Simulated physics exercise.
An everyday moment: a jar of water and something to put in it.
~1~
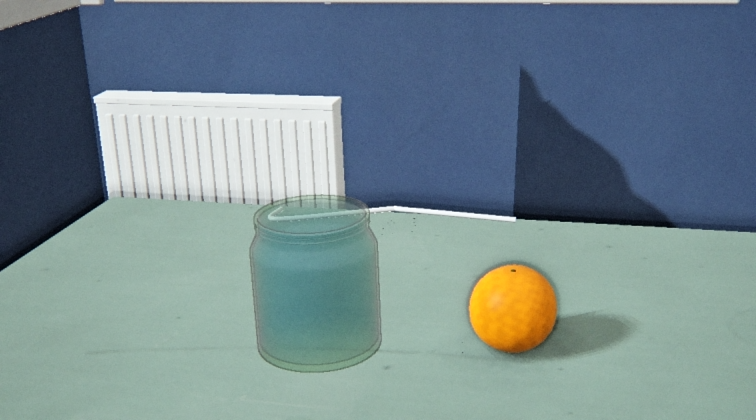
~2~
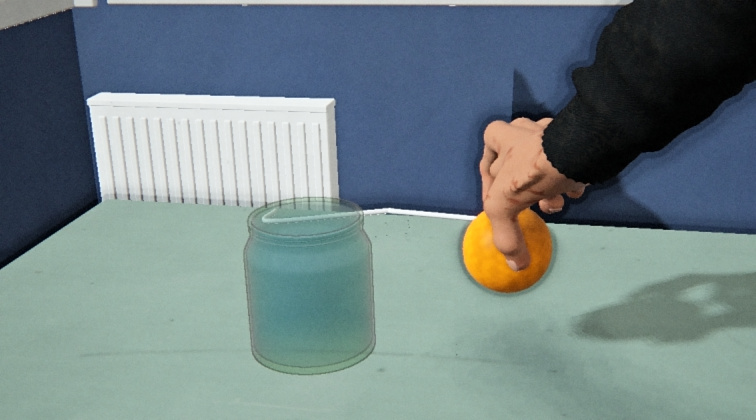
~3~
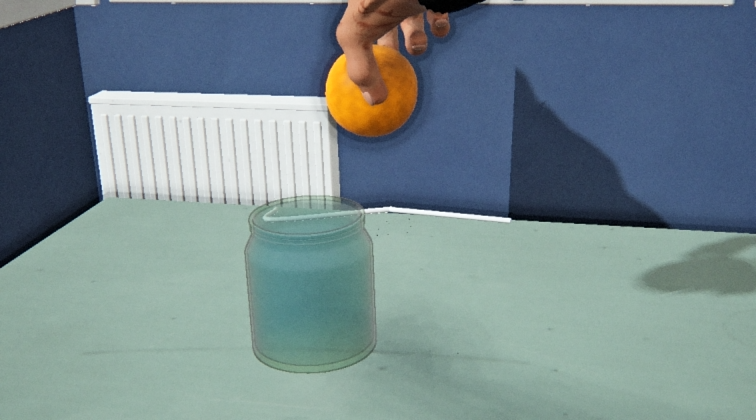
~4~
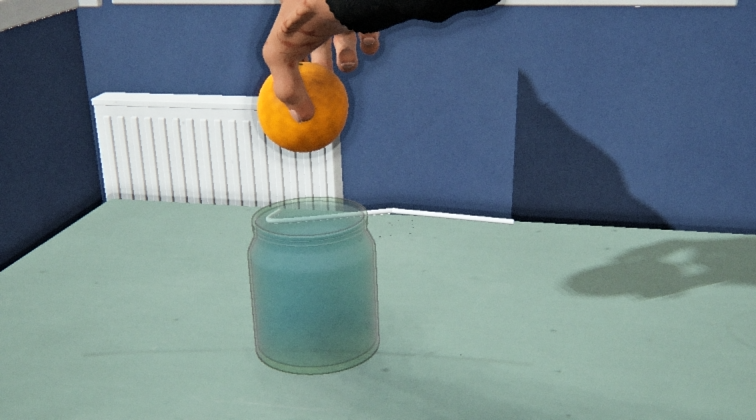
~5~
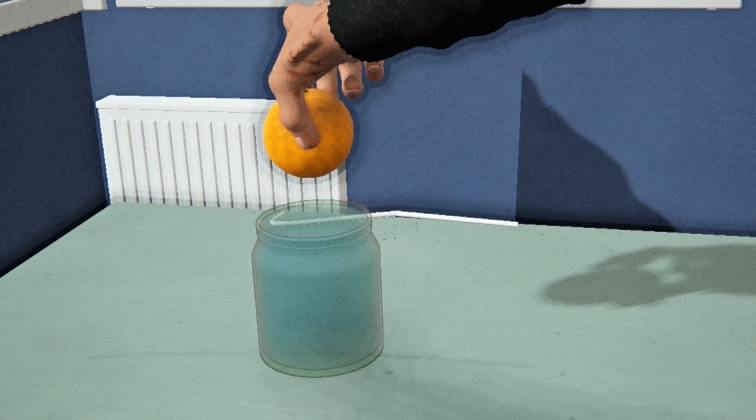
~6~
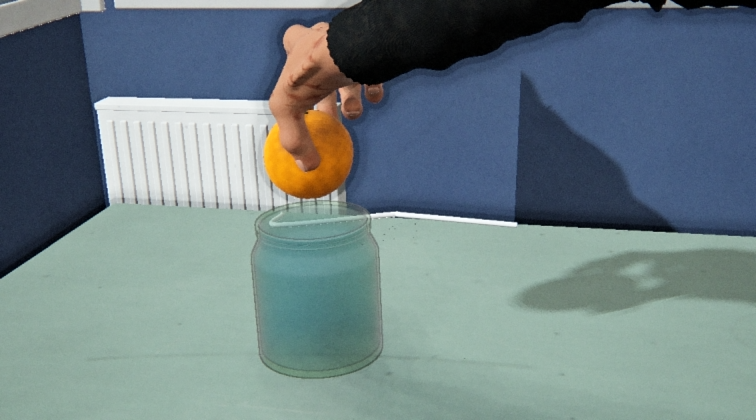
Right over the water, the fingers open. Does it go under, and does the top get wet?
Thing - stays up. Jar - some spills out.
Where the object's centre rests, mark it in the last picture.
In the final view it sits close to pixel (314, 243).
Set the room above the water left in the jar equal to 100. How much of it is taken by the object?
Some 720 per cent.
A moment on, the orange enters the water; the jar is full to the brim; a puddle lies round it.
Further on, the orange comes up again; the jar is full to the brim; a puddle lies round it.
When it is over, the orange is afloat; the jar is full to the brim; a puddle lies round it.
